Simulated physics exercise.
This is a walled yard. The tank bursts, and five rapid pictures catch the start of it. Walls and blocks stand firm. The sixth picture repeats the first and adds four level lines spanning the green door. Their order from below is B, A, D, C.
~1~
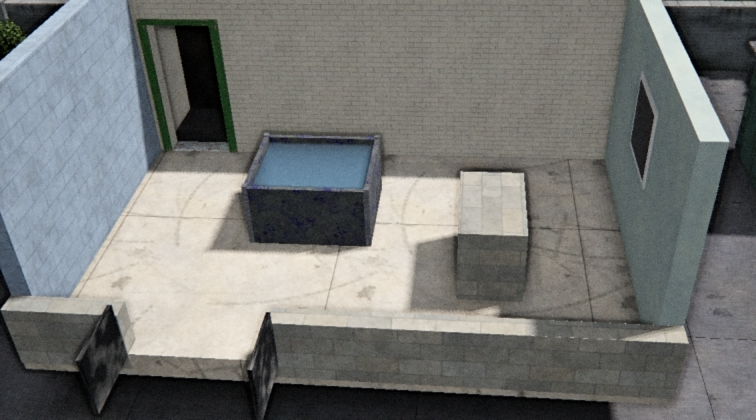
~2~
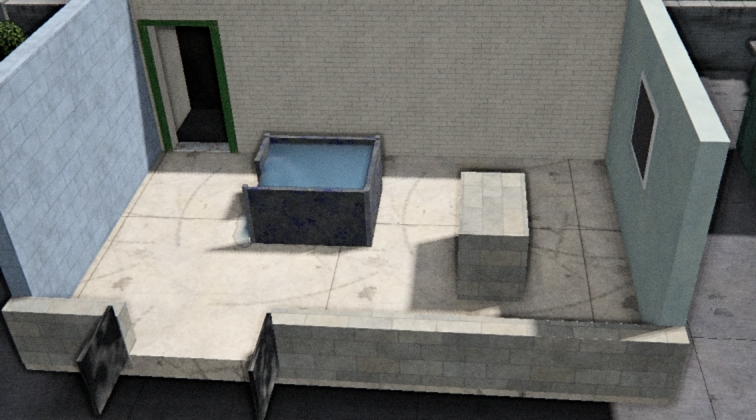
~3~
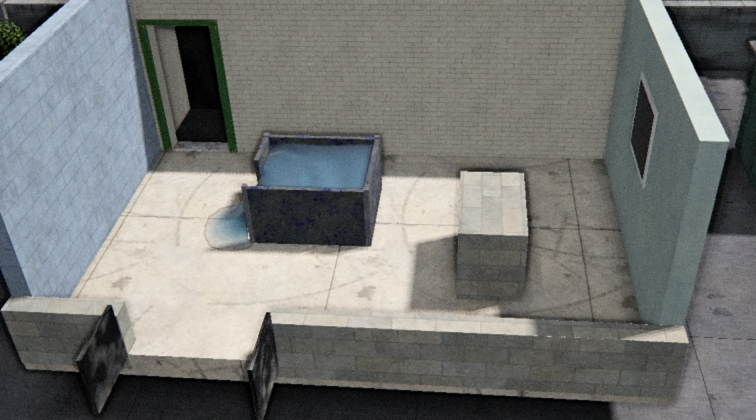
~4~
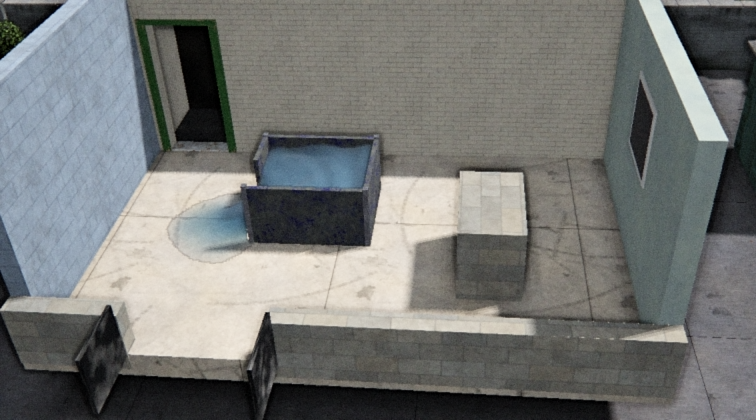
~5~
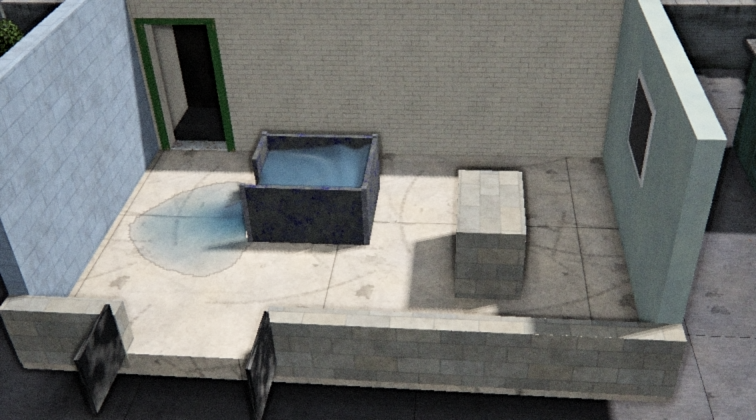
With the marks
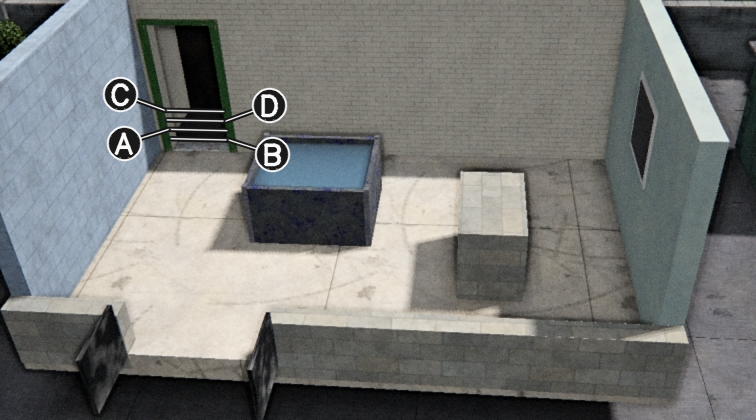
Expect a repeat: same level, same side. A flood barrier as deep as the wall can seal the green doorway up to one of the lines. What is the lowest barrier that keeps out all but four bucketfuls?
Go for B.
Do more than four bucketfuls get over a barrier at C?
No.
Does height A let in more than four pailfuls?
No, not at all.
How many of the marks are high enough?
All four.
On the marked copy, A at (197, 130); B at (199, 139); C at (194, 110); D at (196, 120); from the bottom up B, A, D, C.
If A is chosen, nothing gets over.
If B is chosen, a bucket or two gets in.
If C is chosen, nothing gets over.
If D is chosen, nothing gets over.
